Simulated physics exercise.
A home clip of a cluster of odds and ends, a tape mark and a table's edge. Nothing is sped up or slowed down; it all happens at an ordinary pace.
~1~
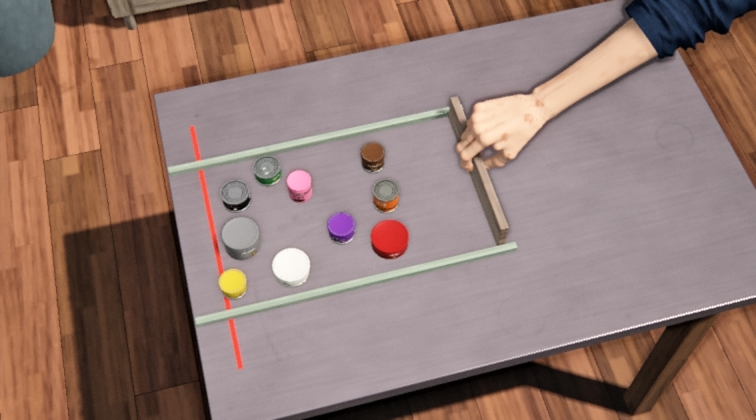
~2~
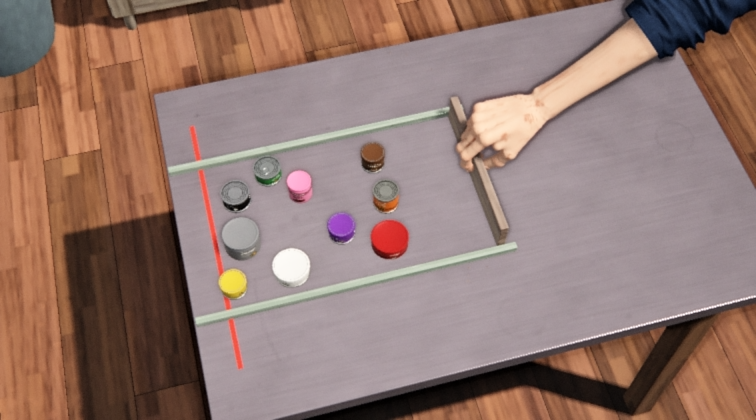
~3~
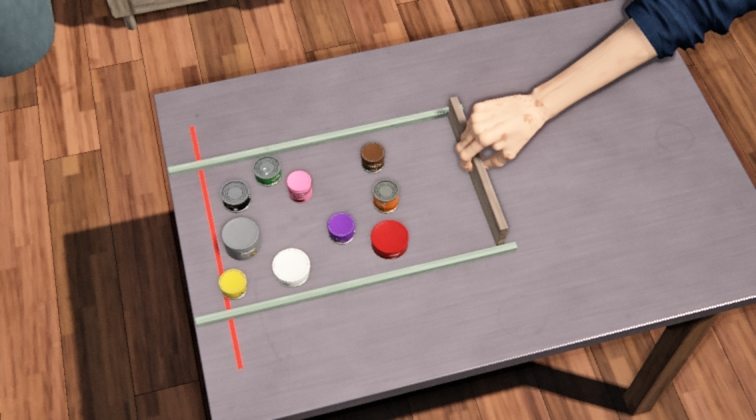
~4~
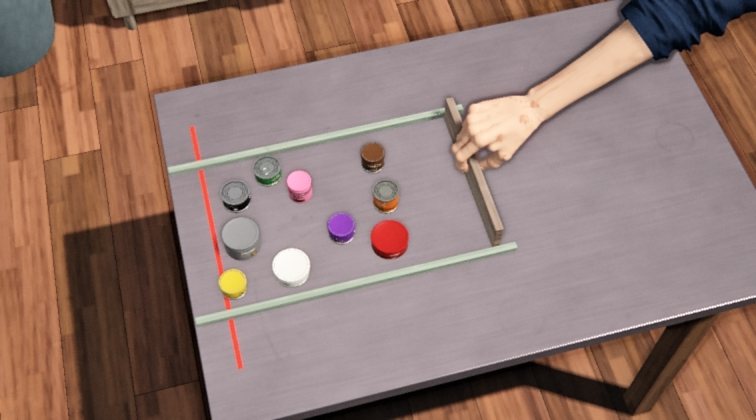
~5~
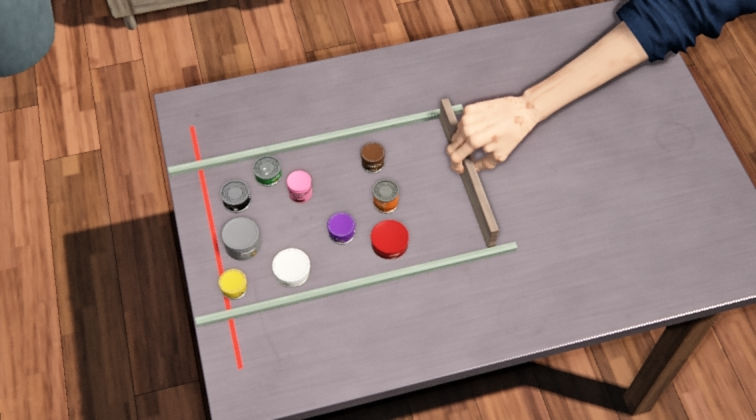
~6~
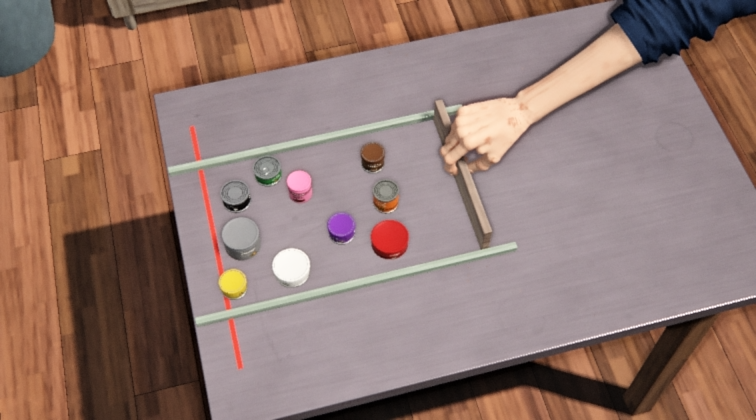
A hand holding a wooden board stayed still at first, then slid it slightly left between two pale green strips, while the small colourful pots and tins near the red tape line stayed put.
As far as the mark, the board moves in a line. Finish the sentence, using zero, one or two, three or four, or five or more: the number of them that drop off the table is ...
The number that drop off the table is three or four.
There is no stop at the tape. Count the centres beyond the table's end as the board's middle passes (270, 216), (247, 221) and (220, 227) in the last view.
Over the end: 0, 1, 3.
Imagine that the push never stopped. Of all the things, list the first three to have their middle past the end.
They are the yellow pot, then the white tin, then the grey tub.
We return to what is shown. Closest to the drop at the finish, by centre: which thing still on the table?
Result: The purple pot.
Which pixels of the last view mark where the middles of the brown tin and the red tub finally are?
(194, 199) and (206, 293), roughly.
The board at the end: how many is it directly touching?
Contact count: 5.
Soon after, none off yet; yellow pot at rest near (233, 285); grey tub at rest near (242, 239); black tin at rest near (236, 197).
In the end, the number that fall off is three or four; gone, white tin, black tin, grey tub and yellow pot.
